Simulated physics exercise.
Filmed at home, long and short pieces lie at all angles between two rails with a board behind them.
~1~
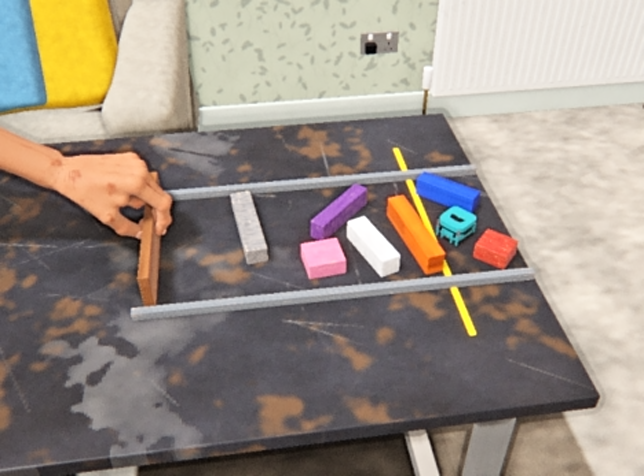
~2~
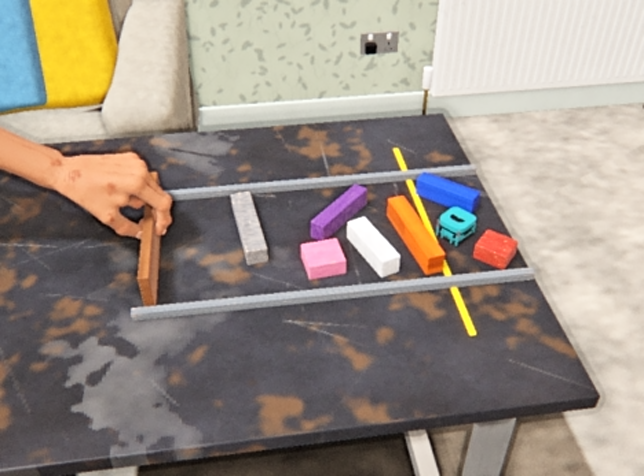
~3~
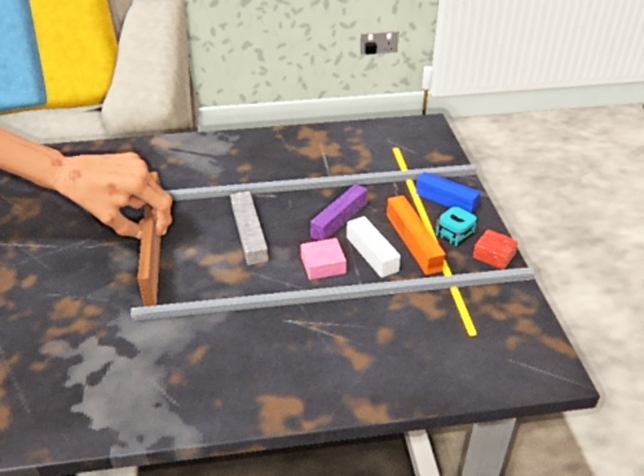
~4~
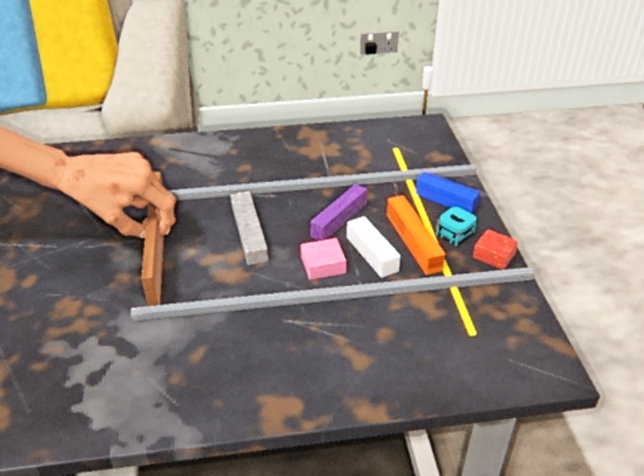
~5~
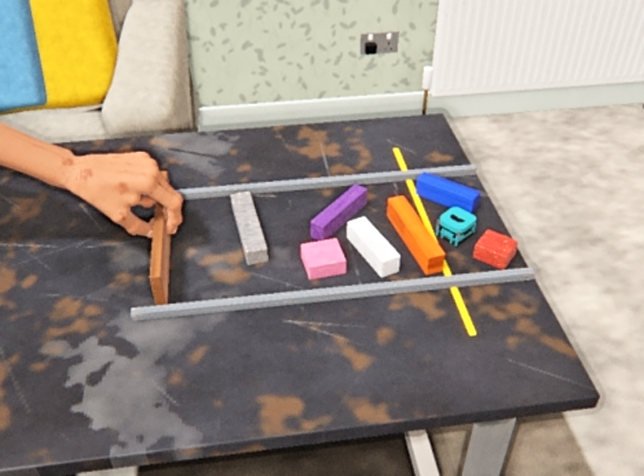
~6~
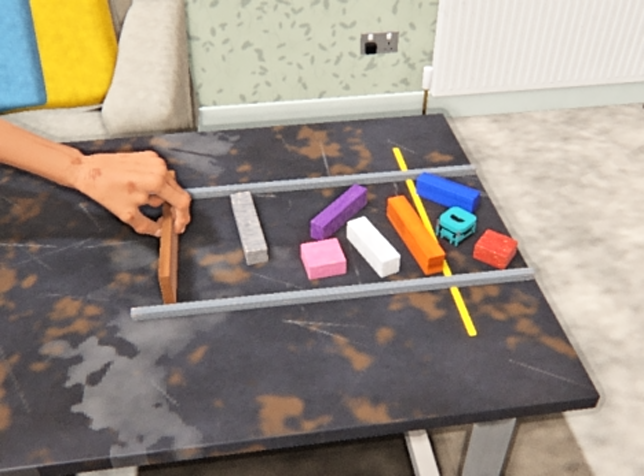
At first, a hand holds a brown board upright at the left end of two grey rails on a dark table, with colourful blocks and a yellow strip to the right. The hand stays nearly still, then slides the board slightly right towards the grey bar, while the blocks remain in place.
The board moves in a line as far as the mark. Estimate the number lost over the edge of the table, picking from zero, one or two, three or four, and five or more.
Lost over the edge: One or two.
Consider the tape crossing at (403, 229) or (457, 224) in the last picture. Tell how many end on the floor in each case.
It would be 0 and 4.
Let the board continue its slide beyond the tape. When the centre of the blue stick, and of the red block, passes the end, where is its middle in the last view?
Roughly at (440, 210) and roughly at (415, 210).
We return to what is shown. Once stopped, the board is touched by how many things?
Tally at the end: 2.
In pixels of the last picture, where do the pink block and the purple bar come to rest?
The pink block at (463, 260), the purple bar at (446, 197).
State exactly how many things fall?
The number that fall is 2.
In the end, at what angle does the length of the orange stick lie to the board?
It works out to near 0°.
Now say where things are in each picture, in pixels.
In the first picture, red block (496, 249); blue stick (447, 193); turquoise case (456, 226); board (152, 236); tape (428, 226).
In the second picture, blue stick (447, 193); purple bar (340, 212).
In the third picture, turquoise case (456, 227); board (152, 236).
In the fourth picture, red block (496, 249); grey bar (249, 227).
In the fifth picture, blue stick (447, 193); white bar (373, 246).
In the sixth picture, red block (496, 249); blue stick (447, 193); turquoise case (456, 227); board (170, 234); tape (428, 226).
Soon after, none off yet; red block at rest near (496, 249); blue stick at rest near (447, 193); turquoise case at rest near (456, 227).
In the end, the number that fall off is one or two; gone, turquoise case and red block.
